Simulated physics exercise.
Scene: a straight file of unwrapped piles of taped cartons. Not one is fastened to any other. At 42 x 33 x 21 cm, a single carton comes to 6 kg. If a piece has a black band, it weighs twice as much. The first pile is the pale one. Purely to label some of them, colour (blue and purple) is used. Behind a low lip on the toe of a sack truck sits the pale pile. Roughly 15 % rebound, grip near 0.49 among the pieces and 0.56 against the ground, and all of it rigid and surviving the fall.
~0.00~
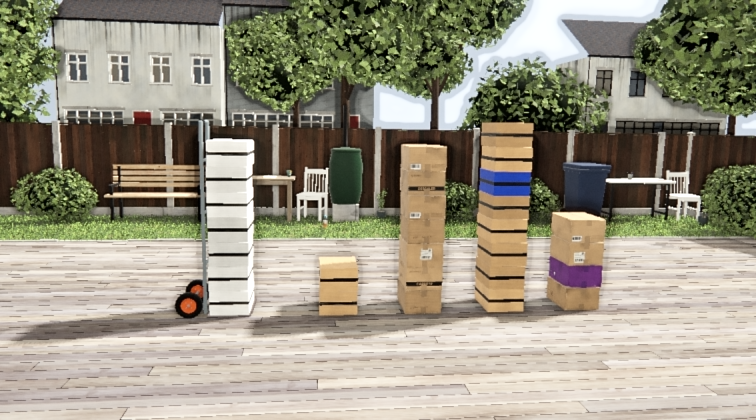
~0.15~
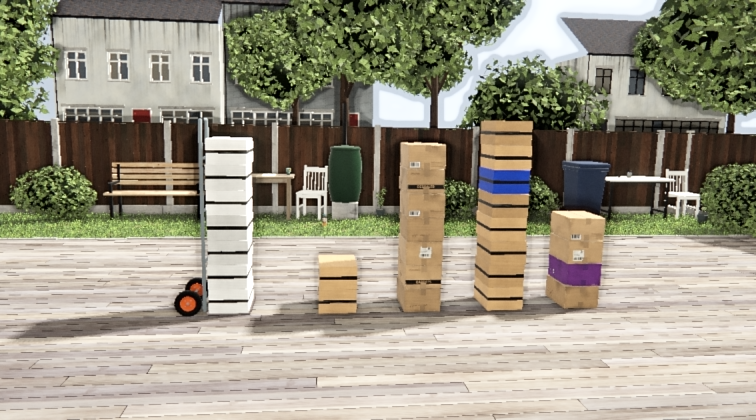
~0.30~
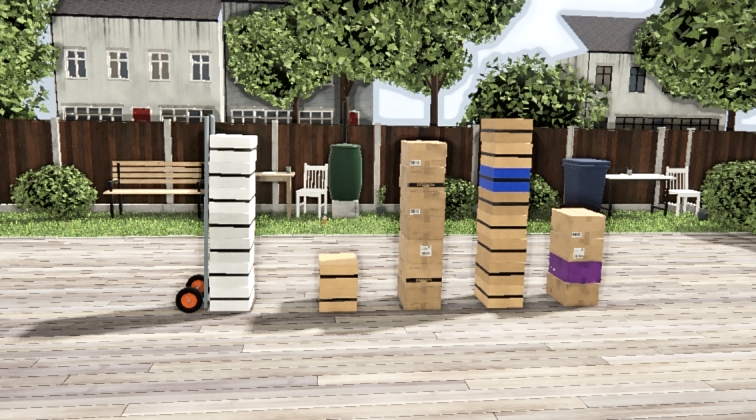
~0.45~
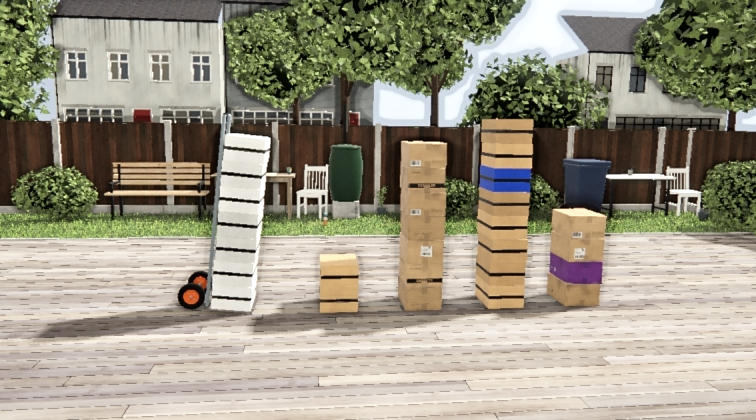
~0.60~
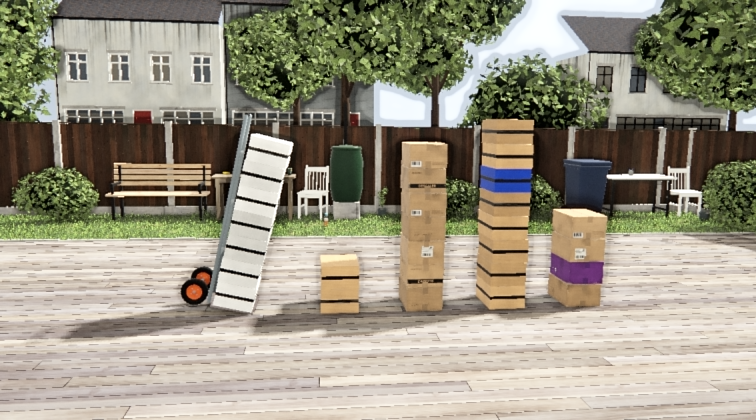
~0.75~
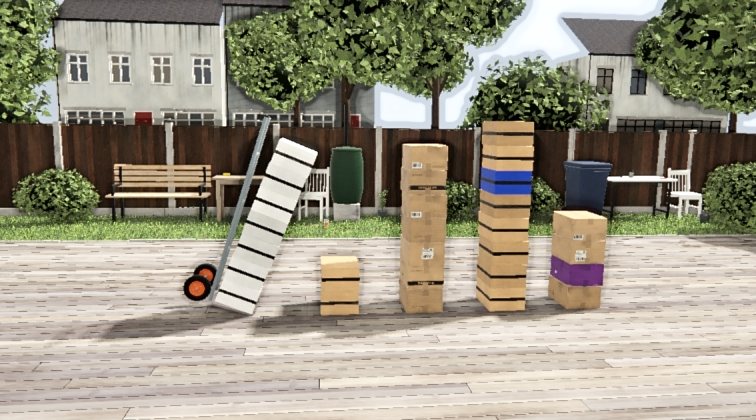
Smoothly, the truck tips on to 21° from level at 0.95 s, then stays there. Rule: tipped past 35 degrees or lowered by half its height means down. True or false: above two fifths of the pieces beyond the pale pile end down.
False.
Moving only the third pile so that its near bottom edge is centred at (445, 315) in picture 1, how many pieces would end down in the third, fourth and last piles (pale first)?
You'd end with the third pile at 0, the fourth at 0 and the last at 0 down.
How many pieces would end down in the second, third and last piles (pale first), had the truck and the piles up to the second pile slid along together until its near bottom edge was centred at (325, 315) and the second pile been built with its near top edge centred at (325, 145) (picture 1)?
Result: Second pile 7, third pile 6, last pile 4.
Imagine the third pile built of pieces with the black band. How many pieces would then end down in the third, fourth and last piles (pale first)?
Third: 0; fourth: 0; last: 0.
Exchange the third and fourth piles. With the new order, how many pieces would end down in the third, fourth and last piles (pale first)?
In that case third 0, fourth 0, last 0.
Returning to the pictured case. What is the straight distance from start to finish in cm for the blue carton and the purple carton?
Blue shifts 0 cm and purple shifts 0 cm.
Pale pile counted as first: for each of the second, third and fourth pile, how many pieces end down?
Pieces per pile: Second: 0; third: 0; fourth: 0.
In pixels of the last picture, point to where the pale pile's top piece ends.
The top piece finishes near (385, 261).
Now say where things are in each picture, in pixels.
In the first picture (we follow the side turned to the camera), truck frame (202, 161) 0° forward; purple carton (585, 277); blue carton (512, 184); no other piece has moved.
In the second picture, truck frame (201, 159) 0° forward; blue carton (512, 182).
In the third picture, truck frame (207, 156) 2° forward; blue carton (512, 180).
In the fourth picture, truck frame (221, 154) 7° forward, top of the pale pile leaning 6°; purple carton (586, 273); no other piece has moved.
In the fifth picture, truck frame (239, 153) 12° forward, top of the pale pile leaning 14°; blue carton (513, 181); no other piece has moved.
In the sixth picture, truck frame (255, 155) 18° forward, top of the pale pile leaning 22°; blue carton (513, 183); purple carton (587, 275); no other piece has moved.
Around 0.90 s, 1 of the pale pile down; none of the 21 other cartons down.
Around 1.16 s, 7 of the pale pile down; none of the 21 other cartons down.
Around 1.90 s, 7 of the pale pile down; none of the 21 other cartons down, 6 disturbed.
Finally (3.1 s), 7 of the pale pile down; none of the 21 other cartons down, 6 disturbed; blue carton unmoved; purple carton unmoved. That is 0 per cent. Seen by the last camera, middles, blue carton near (505, 180), purple carton near (576, 269).
